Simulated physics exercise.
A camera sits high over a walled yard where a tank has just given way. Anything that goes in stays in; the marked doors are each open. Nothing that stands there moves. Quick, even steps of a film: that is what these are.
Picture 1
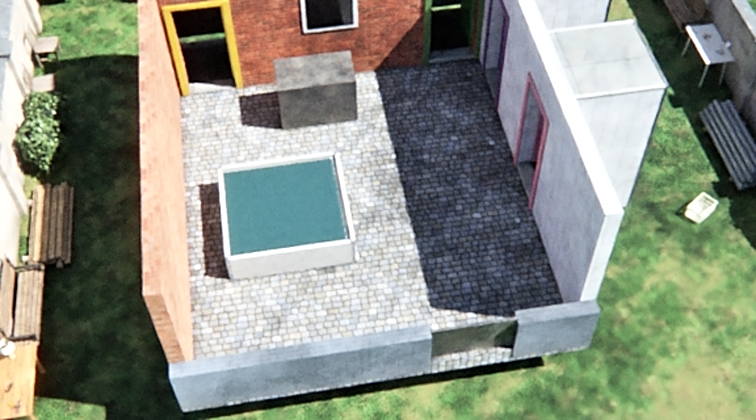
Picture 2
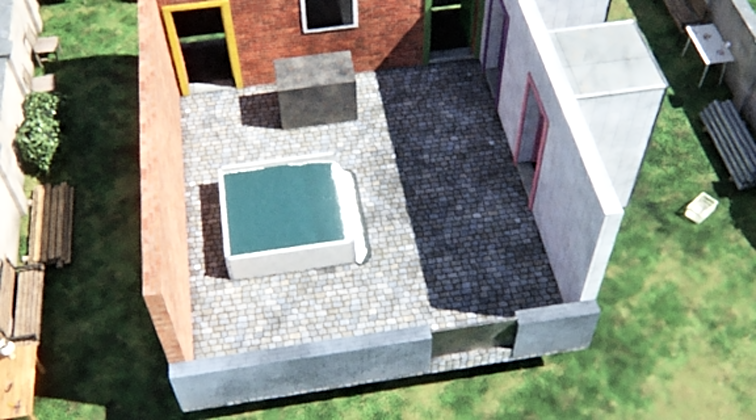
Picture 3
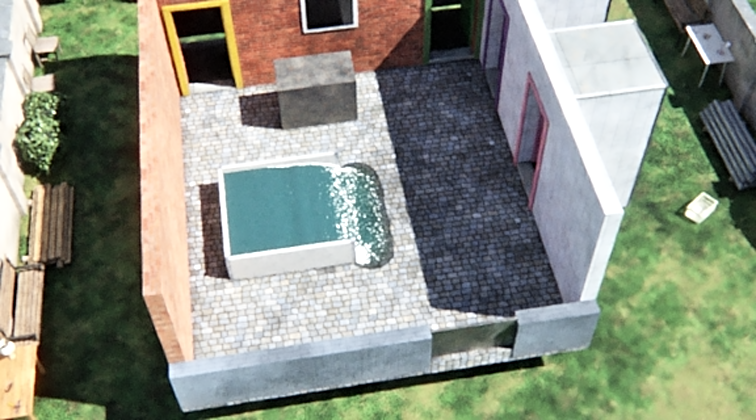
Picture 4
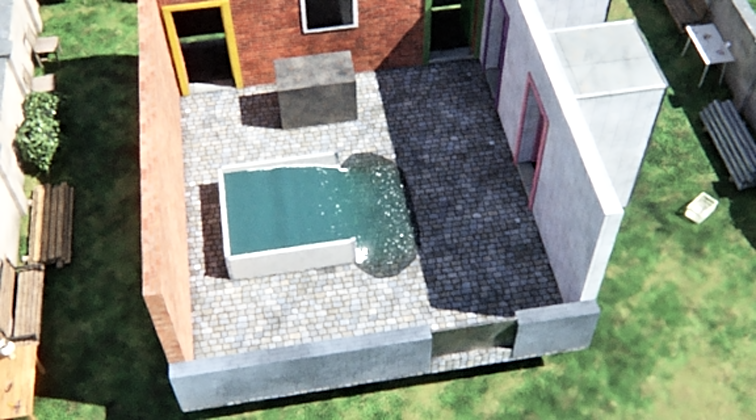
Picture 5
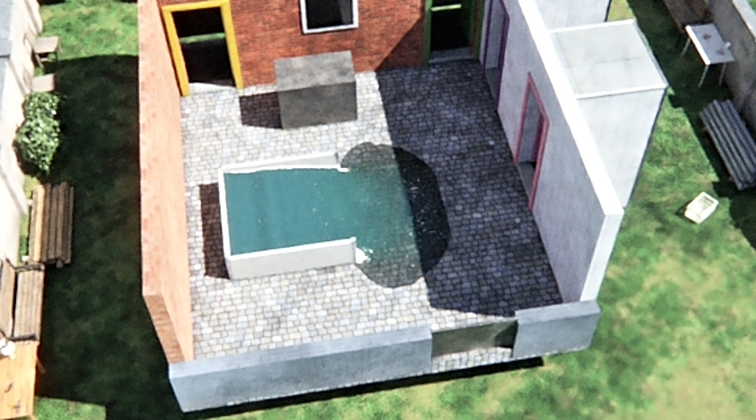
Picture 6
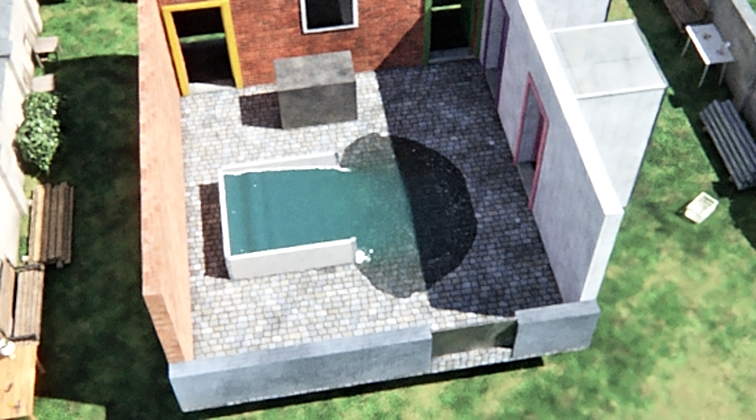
We see a walled, paved yard from above, where a white-rimmed tank of blue-green water opens on its right side and the water pours out, spreading rightward in a widening rounded sheet across the paving into the shadow.
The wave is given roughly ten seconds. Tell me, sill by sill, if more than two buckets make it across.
One by one: The pink door goes beyond what's allowed there; the yellow door stays inside what's allowed there; the purple door stays inside what's allowed there; the green door goes beyond what's allowed there.
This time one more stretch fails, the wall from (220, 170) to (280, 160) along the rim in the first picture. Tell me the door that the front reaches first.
The yellow one.
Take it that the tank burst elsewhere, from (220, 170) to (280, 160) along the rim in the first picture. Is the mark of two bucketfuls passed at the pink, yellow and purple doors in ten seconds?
Result - pink door: Below the limit; yellow door: Above the limit; purple door: Below the limit.
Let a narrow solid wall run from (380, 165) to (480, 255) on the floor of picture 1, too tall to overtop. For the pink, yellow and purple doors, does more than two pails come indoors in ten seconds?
The pink door remains below, the yellow door remains below and the purple door remains below.
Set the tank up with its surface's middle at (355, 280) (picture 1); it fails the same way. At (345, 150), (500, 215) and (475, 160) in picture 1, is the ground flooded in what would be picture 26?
One after the other: Untouched, reached, reached.
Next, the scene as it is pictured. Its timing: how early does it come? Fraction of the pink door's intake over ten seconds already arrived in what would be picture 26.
About 90 %.
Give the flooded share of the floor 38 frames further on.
Roughly 75 %.
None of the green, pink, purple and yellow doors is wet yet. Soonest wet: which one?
That would be the pink door, ahead of the rest.
A moment on, water covers 35 % of the floor; the pink door under two buckets in, the yellow door not reached, the purple door not reached, the green door not reached.
Next, water covers 45 % of the floor; the pink door over two buckets in, the yellow door not reached, the purple door wet at the sill, nothing in, the green door not reached.
Then, water covers 50 % of the floor; the pink door far over two buckets in, the yellow door not reached, the purple door wet at the sill, nothing in, the green door under two buckets in.
Later, water covers 75 % of the floor; the pink door far over two buckets in, the yellow door wet at the sill, nothing in, the purple door wet at the sill, nothing in, the green door over two buckets in.
In the end, water covers 95 % of the floor; the pink door far over two buckets in, the yellow door under two buckets in, the purple door wet at the sill, nothing in, the green door over two buckets in.
